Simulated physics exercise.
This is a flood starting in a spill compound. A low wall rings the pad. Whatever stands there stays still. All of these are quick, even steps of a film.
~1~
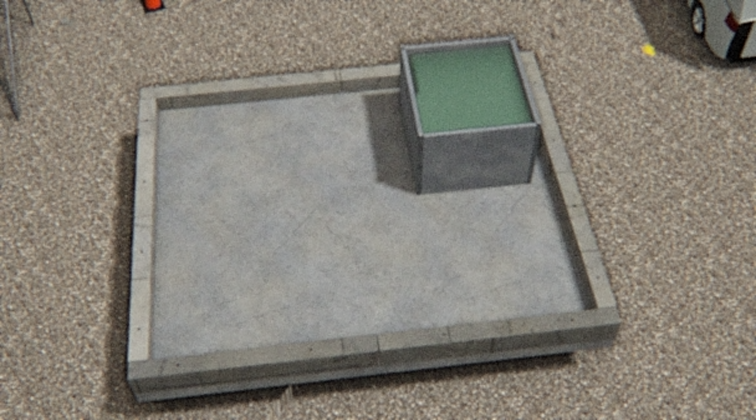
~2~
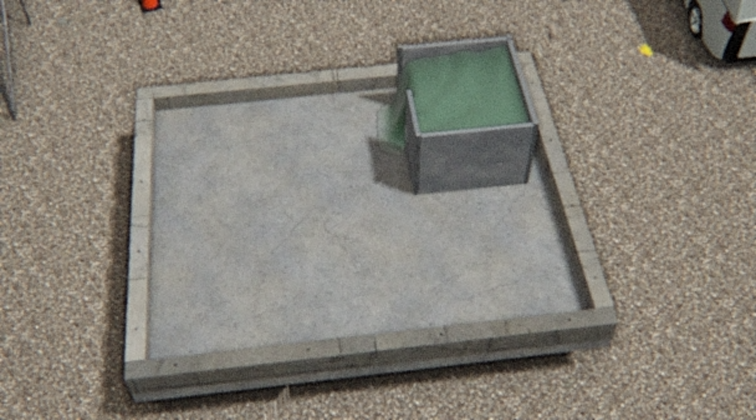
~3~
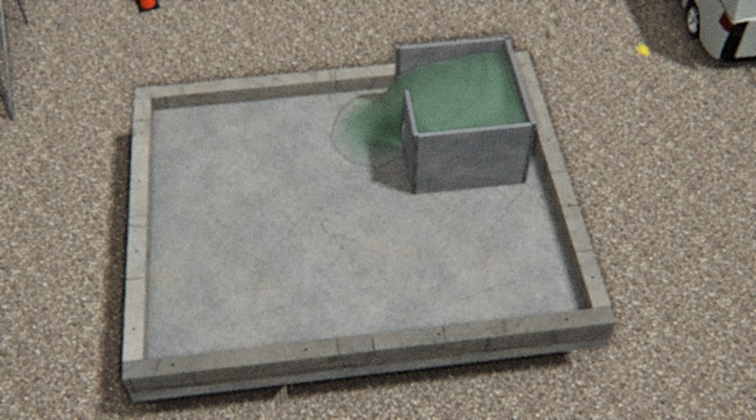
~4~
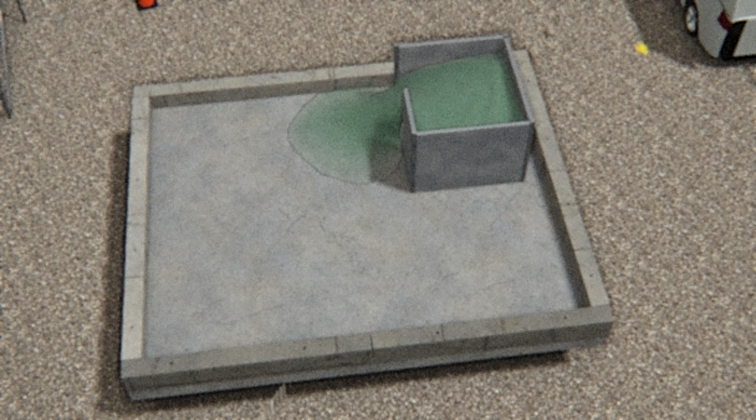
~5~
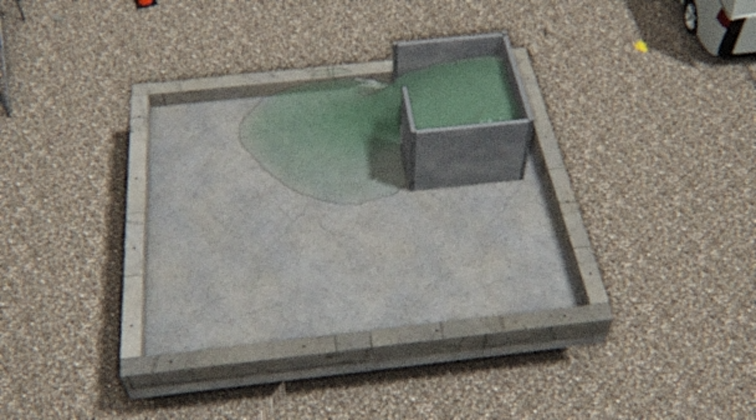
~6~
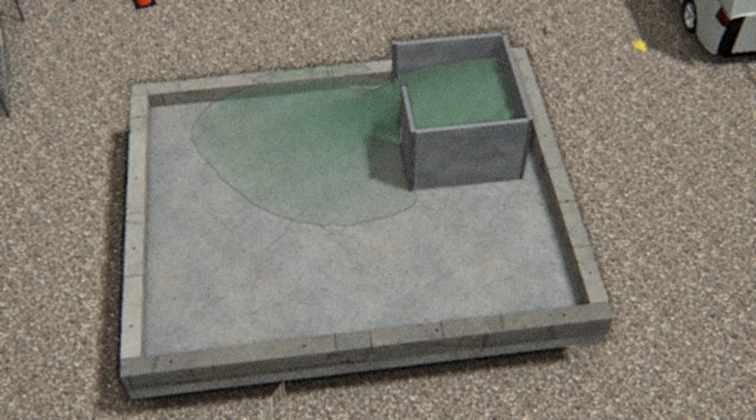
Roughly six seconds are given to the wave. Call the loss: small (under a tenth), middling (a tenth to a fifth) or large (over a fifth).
Middling.
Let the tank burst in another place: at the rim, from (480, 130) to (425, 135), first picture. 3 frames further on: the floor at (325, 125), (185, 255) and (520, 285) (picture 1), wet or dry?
Spared, spared, soaked.
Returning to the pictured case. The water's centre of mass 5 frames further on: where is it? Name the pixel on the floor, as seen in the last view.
Around pixel (366, 143) of the last picture.
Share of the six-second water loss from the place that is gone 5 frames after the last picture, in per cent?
Estimate: 5 %.
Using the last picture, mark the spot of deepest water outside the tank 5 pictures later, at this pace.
At about (151, 156).
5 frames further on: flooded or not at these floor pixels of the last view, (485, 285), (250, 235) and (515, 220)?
First spot spared, second spot swamped, third spot spared.
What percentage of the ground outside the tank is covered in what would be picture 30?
Some 80 per cent.
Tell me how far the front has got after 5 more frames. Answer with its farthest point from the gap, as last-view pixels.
My pick would be pixel (148, 292).
A moment on, water covers 45 % of the floor; the low wall has let 0 % over.
Next, water covers 50 % of the floor; the low wall has let 1 % over.
Then, water covers 50 % of the floor; the low wall has let 10 % over.
Later, water covers 70 % of the floor; the low wall has let 14 % over.
In the end, water covers 85 % of the floor; the low wall has let 14 % over.
